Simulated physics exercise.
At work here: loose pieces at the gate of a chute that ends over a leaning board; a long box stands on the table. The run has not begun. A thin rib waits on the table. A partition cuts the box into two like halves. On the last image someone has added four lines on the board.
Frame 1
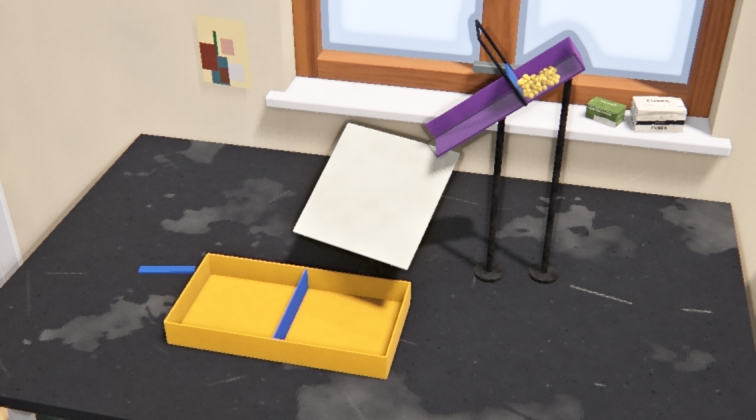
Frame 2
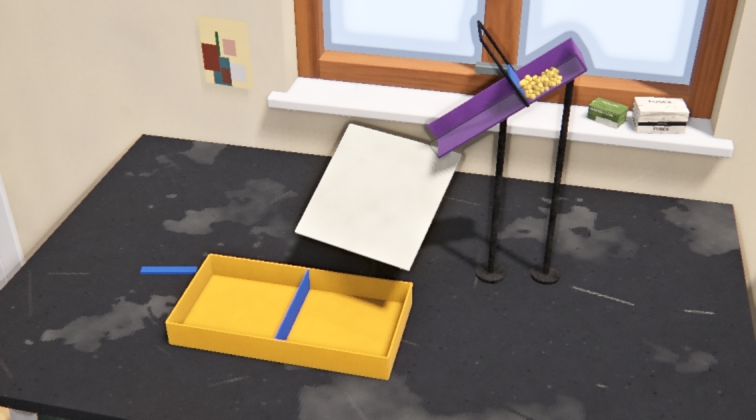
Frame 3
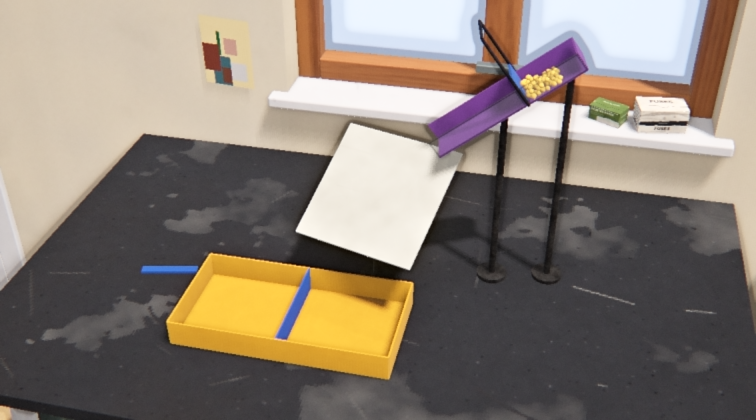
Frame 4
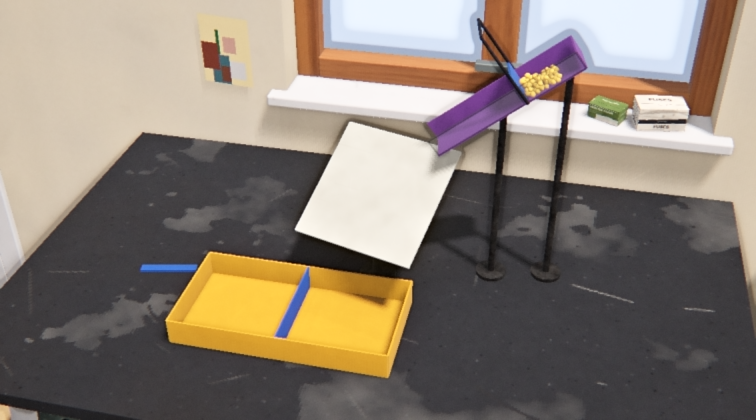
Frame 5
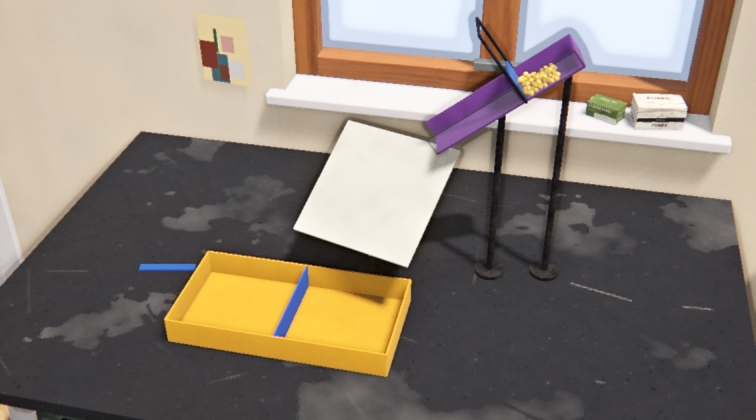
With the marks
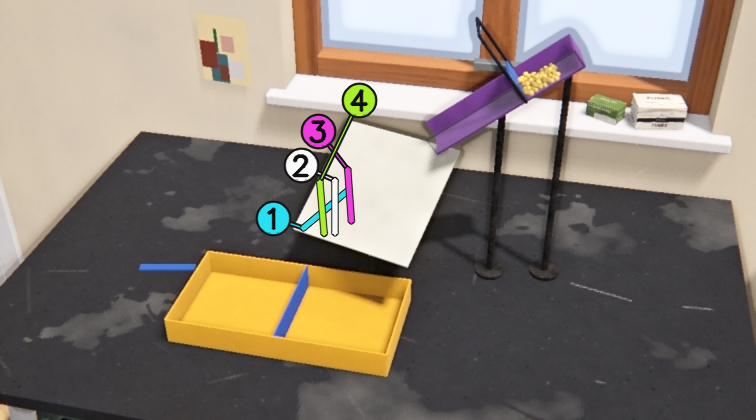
Only the camera moves, drifting very slightly while looking down from above at a black, scuffed table before a wood-framed window with a white sill. A purple chute on two black stands holds yellow puffed balls behind a blue gate at upper right, sloping down leftward towards a tilted white board, with a yellow box divided by a blue partition at lower left. The balls, gate, board, box and thin blue strip all stay still.
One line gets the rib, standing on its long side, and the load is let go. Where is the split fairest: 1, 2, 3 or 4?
Line 1 does it best.
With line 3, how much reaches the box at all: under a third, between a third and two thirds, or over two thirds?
Over two thirds.
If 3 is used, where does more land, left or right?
Right.
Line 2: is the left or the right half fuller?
More lands on the right.
On the marked copy, line 1 from (348, 190) to (303, 228); line 2 from (334, 180) to (335, 232); line 3 from (347, 169) to (351, 221); line 4 from (319, 182) to (324, 233).
With 1, of what is caught, roughly a third in the left half, roughly two thirds in the right.
With 2, of what is caught, just a few in the left half, almost all in the right.
With 3, of what is caught, not one piece in the left half, every piece in the right.
With 4, of what is caught, about a tenth in the left half, almost all in the right.
